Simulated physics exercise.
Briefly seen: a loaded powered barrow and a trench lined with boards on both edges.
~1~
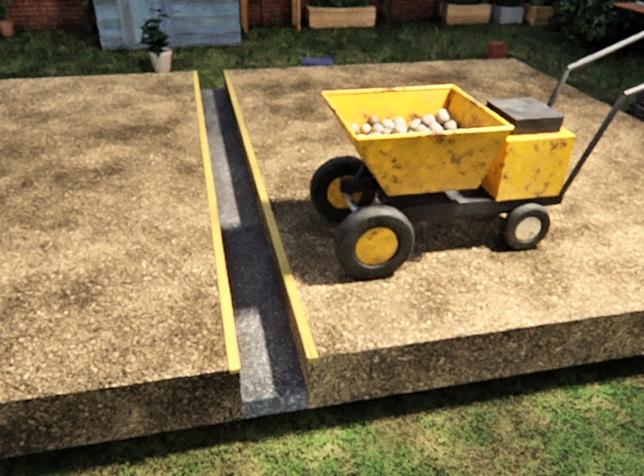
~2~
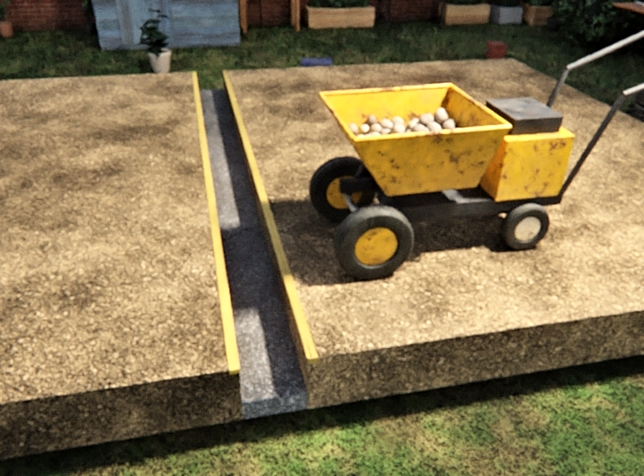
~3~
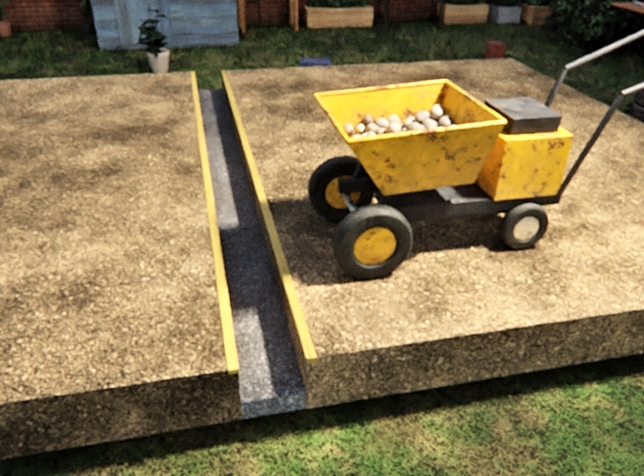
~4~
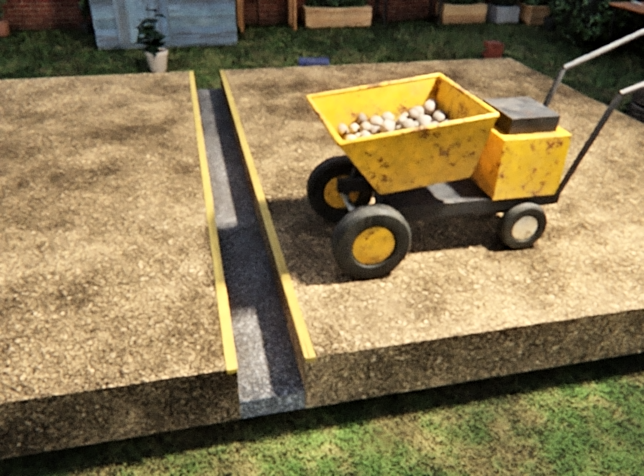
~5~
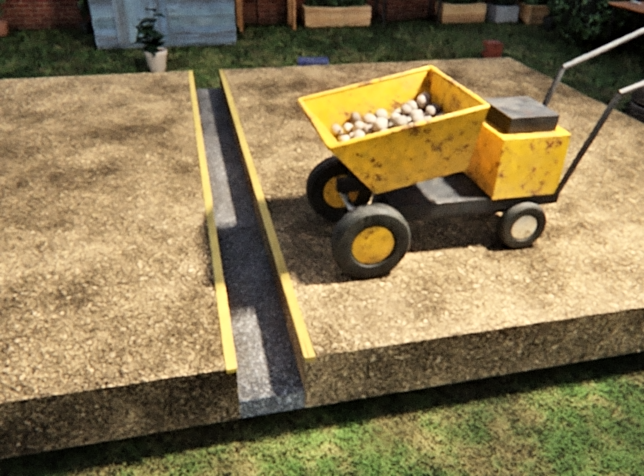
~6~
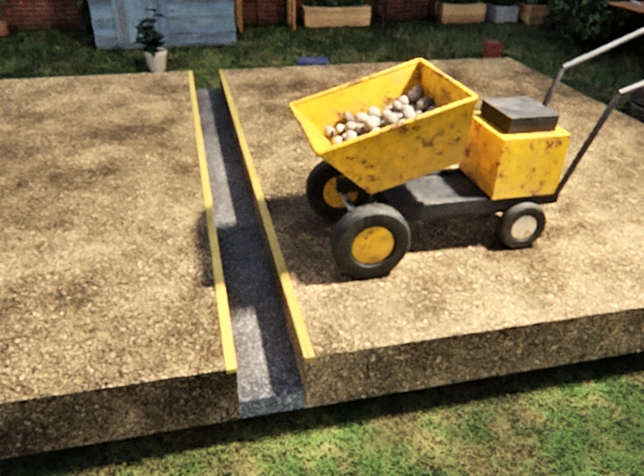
A yellow skip loaded with pebbles tilts gradually leftward on a barrow beside a narrow trench.
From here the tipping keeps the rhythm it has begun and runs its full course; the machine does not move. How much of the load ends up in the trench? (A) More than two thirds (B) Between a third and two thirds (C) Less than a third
B, between a third and two thirds.
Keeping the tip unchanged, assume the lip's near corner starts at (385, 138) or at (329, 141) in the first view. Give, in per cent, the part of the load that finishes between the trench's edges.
90 % and 20 %.
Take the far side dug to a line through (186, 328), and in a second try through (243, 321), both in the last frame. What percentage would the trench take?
100 %, then 20 %.
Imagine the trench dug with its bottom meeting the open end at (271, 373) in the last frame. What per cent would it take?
It would be close to 40 percent.
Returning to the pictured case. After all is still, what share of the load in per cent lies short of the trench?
Share of load: Near 0 %.
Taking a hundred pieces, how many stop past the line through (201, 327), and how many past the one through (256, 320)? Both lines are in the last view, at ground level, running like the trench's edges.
I reckon some 40 per cent and some 70 per cent.
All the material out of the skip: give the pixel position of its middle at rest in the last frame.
The centre comes to rest near (213, 254).
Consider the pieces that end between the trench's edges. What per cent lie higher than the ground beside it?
Roughly 0 percent.
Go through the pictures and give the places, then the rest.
The first picture shows lip of the skip at (356, 139), level; top of the load at (425, 133), river pebbles; first edge of the trench at (300, 314); far edge at (229, 323), the trench under half as wide as the skip, and about half as deep as wide.
The second picture shows lip of the skip at (354, 140), level; top of the load at (423, 133).
The third picture shows lip of the skip at (348, 142), tipped barely; top of the load at (419, 130).
The fourth picture shows lip of the skip at (339, 144), tipped a little; top of the load at (422, 121).
The fifth picture shows lip of the skip at (329, 148), tipped a little; top of the load at (426, 122).
The sixth picture shows lip of the skip at (318, 154), tipped clearly; top of the load at (418, 117); first edge of the trench at (296, 313); far edge at (225, 323).
Soon, skip tipped steeply; all in the skip.
A while on, skip tipped steeply; nearly all in the skip; a stray few in or heaped over the trench; a stray few falling.
Towards the end, skip tipped right over; about a third in the skip; about a quarter in or heaped over the trench; about a third beyond it; a stray few falling.
Finally, skip tipped right over; about half in or heaped over the trench; about half beyond it.
